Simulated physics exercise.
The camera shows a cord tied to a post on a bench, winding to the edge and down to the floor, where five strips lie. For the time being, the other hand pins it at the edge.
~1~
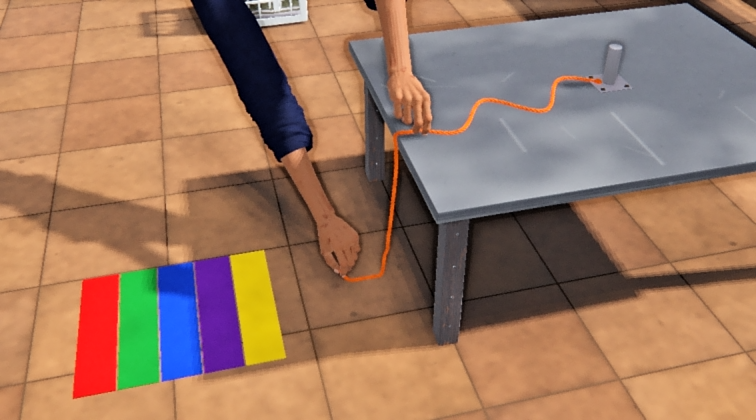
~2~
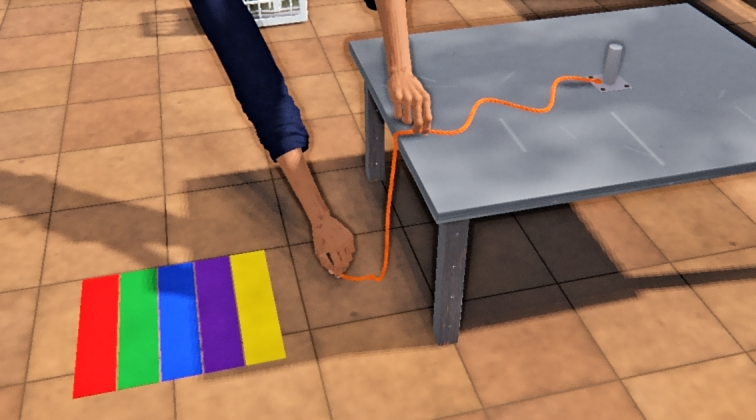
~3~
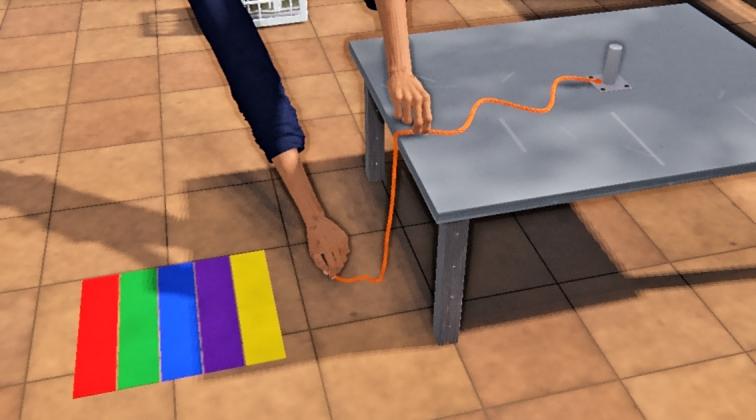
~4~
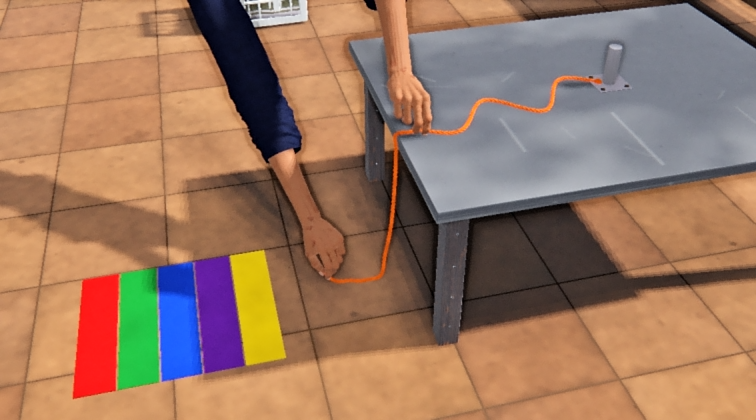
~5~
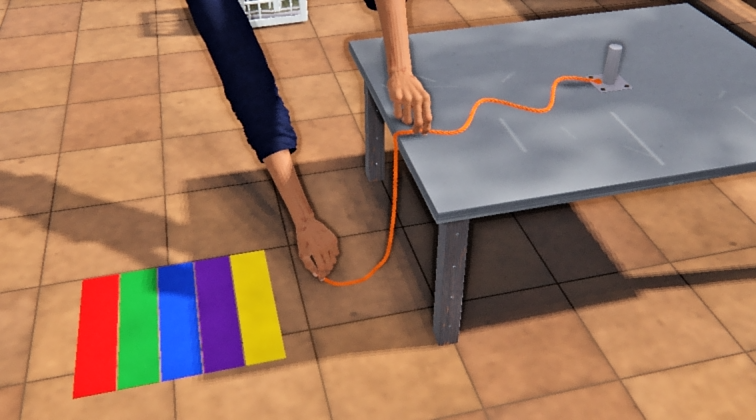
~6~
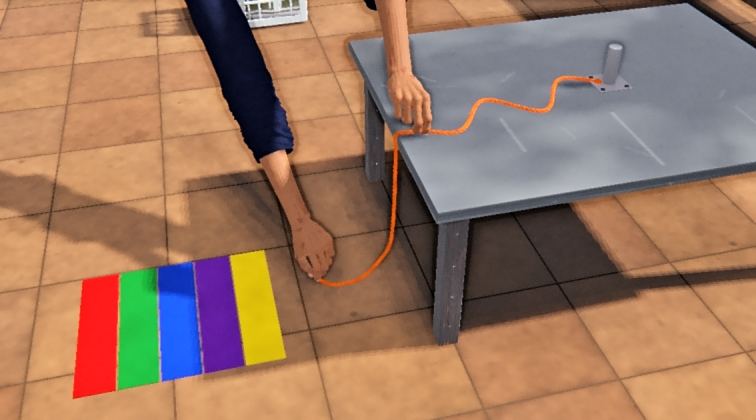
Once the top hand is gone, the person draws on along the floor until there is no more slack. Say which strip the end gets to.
It gets to the green strip.
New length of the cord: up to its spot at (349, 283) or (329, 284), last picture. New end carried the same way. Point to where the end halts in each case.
First (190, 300), then (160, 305).
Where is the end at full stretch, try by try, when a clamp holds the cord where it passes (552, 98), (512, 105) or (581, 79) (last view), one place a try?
(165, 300), (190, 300), (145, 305).
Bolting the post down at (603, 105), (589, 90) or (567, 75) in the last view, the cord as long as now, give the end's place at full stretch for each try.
Places per try: (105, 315); (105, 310); (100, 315).
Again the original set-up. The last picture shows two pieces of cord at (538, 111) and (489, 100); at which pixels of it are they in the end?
(497, 105), then (451, 115).
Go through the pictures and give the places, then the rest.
In the first picture, end (341, 272); yellow (262, 339); purple (222, 347); blue (180, 355); green (138, 363); red (95, 371).
In the second picture, end (335, 273); cord through (562, 79) (533, 111) (472, 114) (408, 132) (389, 203) (385, 265).
In the third picture, end (330, 274).
In the fourth picture, end (326, 274); cord through (562, 79) (533, 111) (472, 114) (408, 132) (393, 202) (384, 265).
In the fifth picture, end (319, 275).
In the sixth picture, end (315, 276); cord through (562, 79) (533, 111) (472, 114) (408, 132) (394, 202) (378, 262).
Early on, end near (203, 296); over purple.
Midway, end near (161, 303); over blue.
At the end of the slack, end near (138, 307); over green. It halts on the green strip.
